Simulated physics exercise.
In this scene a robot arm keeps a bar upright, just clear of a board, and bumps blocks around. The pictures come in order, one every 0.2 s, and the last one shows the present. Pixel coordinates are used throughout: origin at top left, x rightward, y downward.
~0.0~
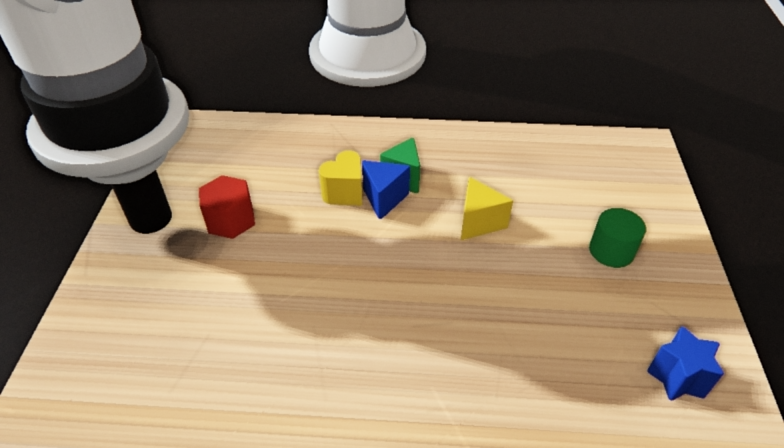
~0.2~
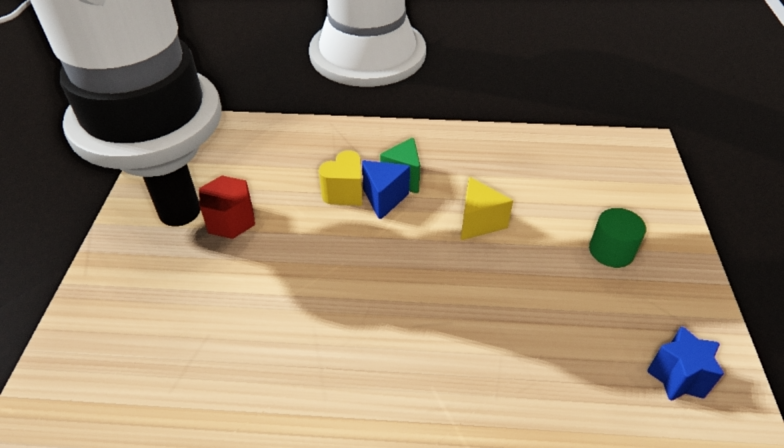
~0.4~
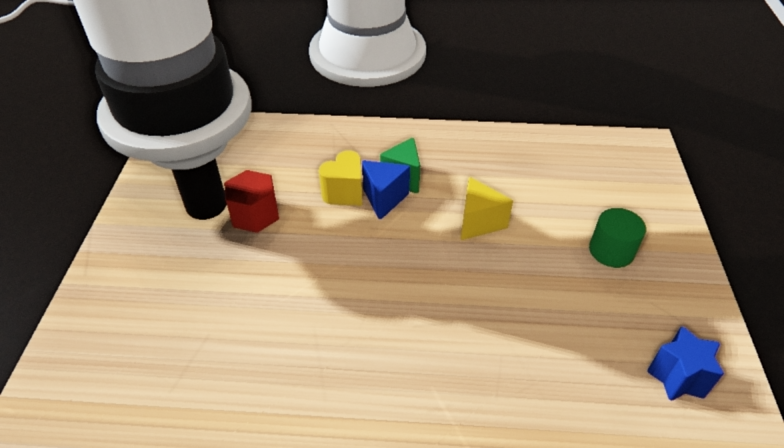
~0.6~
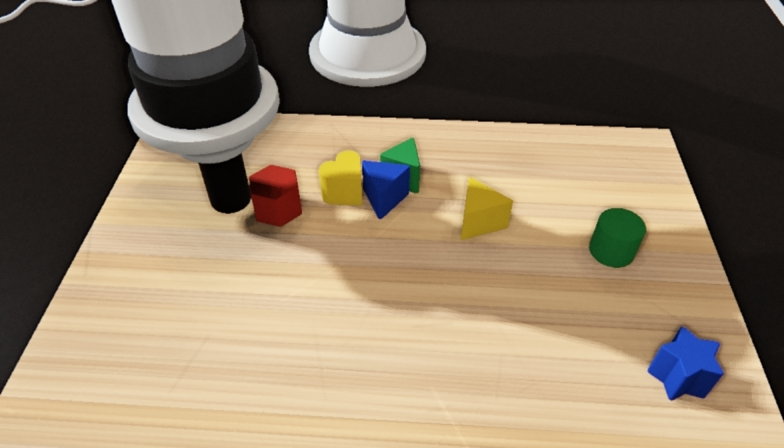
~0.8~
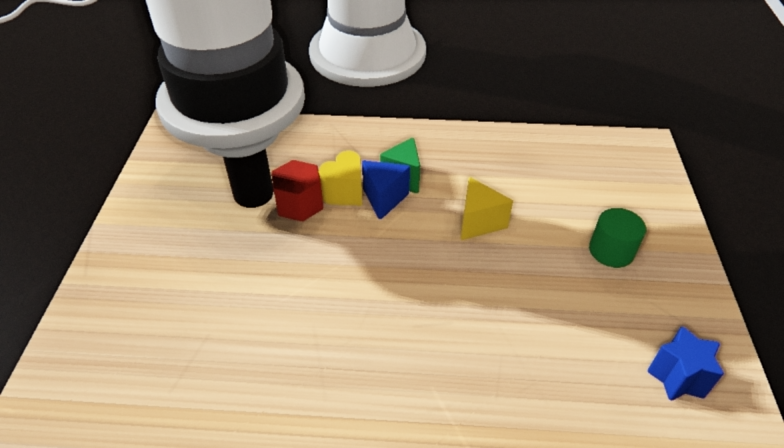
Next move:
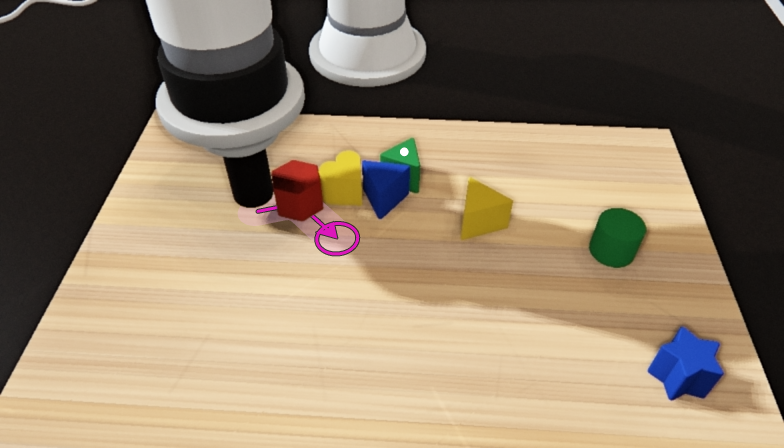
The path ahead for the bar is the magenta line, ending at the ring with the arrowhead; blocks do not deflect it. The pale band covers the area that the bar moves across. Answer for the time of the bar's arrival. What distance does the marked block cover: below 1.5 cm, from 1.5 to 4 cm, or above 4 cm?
Distance: Between 1.5 and 4 cm.
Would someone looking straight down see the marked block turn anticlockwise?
In short: No.
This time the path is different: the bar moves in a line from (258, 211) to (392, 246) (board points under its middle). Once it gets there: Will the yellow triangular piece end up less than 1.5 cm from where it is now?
Yes, that is how it ends up.
Drawn move, from (258, 211) through (291, 206) and (316, 219) to (337, 238); the dot is on the green triangular piece.
On the path given first. One third of the way, bar at (290, 190); red six-sided block at (329, 166), turned 20° anticlockwise; yellow heart-shaped block at (374, 155); blue triangular piece at (404, 169), turned 30° clockwise; green triangular piece at (416, 150), turned 10° clockwise.
Two thirds of the way, bar at (314, 204); red six-sided block at (340, 165), turned 40° anticlockwise; yellow heart-shaped block at (380, 150), turned 20° clockwise; blue triangular piece at (406, 168), turned 35° clockwise; green triangular piece at (423, 150), turned 20° clockwise.
At the end, bar at (336, 223); red six-sided block at (340, 165), turned 40° anticlockwise; yellow heart-shaped block at (380, 150), turned 20° clockwise; blue triangular piece at (406, 168), turned 35° clockwise; green triangular piece at (423, 150), turned 20° clockwise; yellow triangular piece still.
